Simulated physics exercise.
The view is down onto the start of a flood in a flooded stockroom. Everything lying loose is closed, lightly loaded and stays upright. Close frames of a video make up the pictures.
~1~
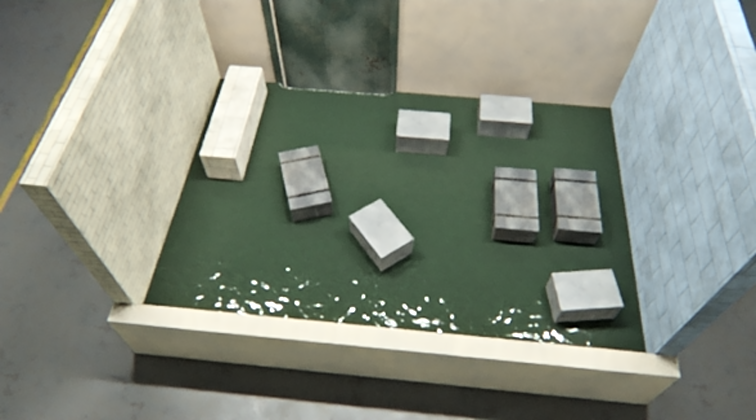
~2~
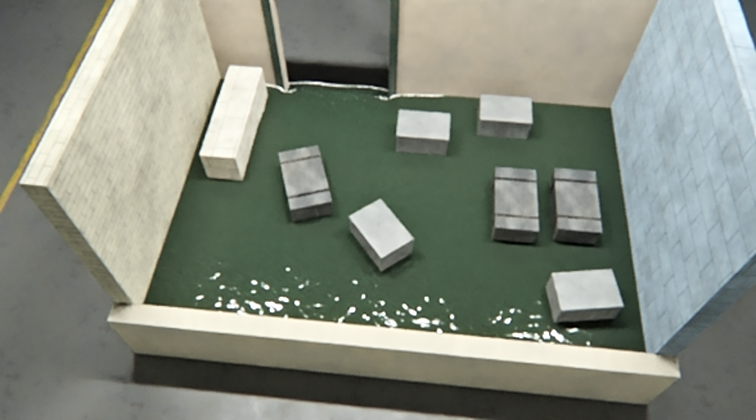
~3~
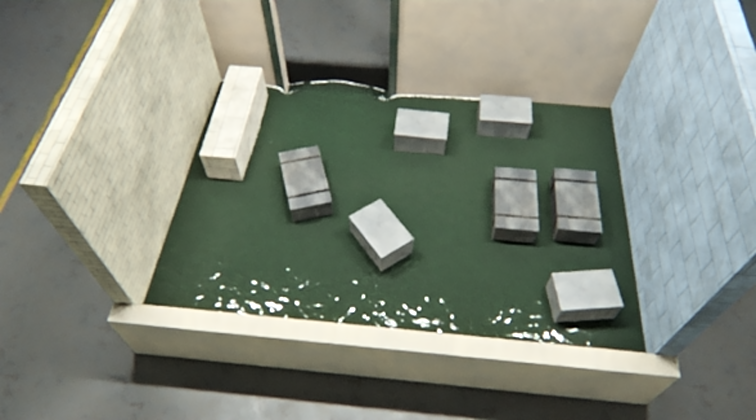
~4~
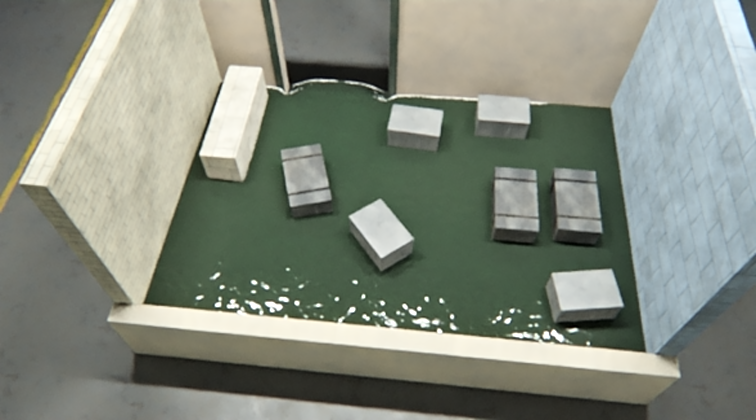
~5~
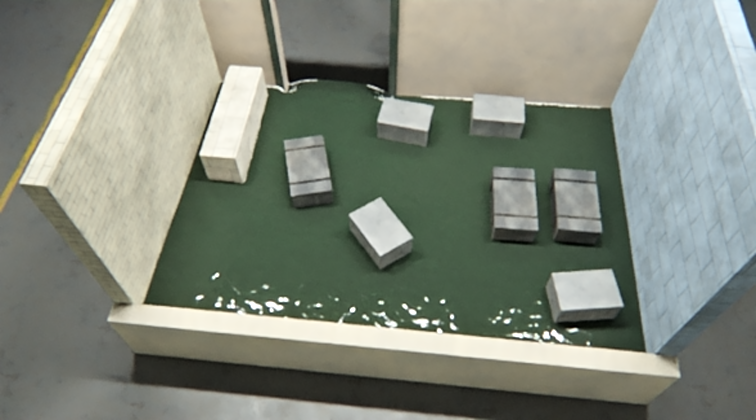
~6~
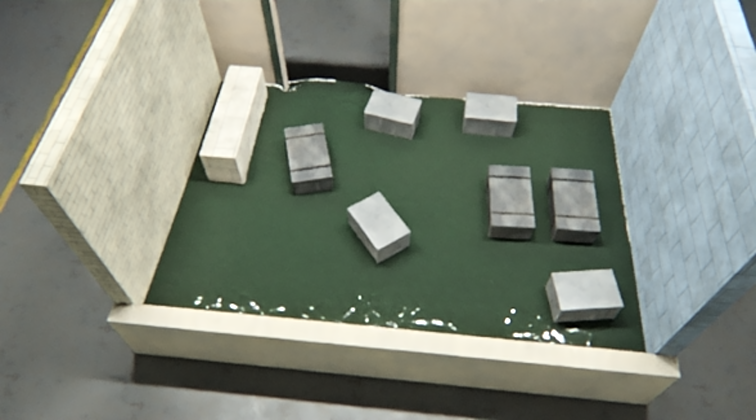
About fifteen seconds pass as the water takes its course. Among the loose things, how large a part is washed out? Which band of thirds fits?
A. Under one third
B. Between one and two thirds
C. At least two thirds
Answer: B.
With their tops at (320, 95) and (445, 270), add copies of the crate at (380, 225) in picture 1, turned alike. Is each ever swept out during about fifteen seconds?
First lost, then retained.
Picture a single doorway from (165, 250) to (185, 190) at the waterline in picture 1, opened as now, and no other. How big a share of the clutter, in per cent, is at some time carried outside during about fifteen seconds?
Some 30 per cent of the things, roughly.
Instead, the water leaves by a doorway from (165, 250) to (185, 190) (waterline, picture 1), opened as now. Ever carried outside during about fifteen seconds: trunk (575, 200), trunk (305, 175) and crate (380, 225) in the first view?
Taking them as listed: Never leaves, exits, exits.
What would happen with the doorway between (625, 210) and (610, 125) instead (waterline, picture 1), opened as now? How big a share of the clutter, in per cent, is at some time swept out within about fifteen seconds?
Estimate: Near 90 %.
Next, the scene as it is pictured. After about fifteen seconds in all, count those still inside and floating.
In total, 1.
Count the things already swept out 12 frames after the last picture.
The number works out to 3.
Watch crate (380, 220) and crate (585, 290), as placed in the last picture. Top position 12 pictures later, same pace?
They end up at about pixels (342, 153) and (562, 284).
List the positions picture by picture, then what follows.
A crate at (424, 124) floats; a trunk at (305, 176) floats; 0 of 7 have shifted, in the first frame.
A crate at (424, 125), afloat; a trunk at (305, 176), afloat; 0 of 7 have shifted, in the second frame.
A crate at (422, 124) floats, close to its start; a trunk at (305, 177) floats; 0 of 7 have shifted, in the third frame.
A crate at (416, 120), afloat, close to its start; a trunk at (306, 174), afloat, close to its start; 2 of 7 have shifted, in the fourth frame.
A crate at (406, 114) floats, close to its start; a trunk at (307, 165), afloat, close to its start; 3 of 7 have shifted, in the fifth frame.
A crate at (393, 106), afloat, a stride from its start; a trunk at (308, 152) floats, a stride from its start; 5 of 7 have shifted, in the sixth frame.
A moment on, 0 of 7 are out; 7 afloat.
Next, 3 of 7 are out; 4 afloat.
Later, 4 of 7 are out; 2 afloat.
In the end, 4 of 7 are out; 1 afloat.
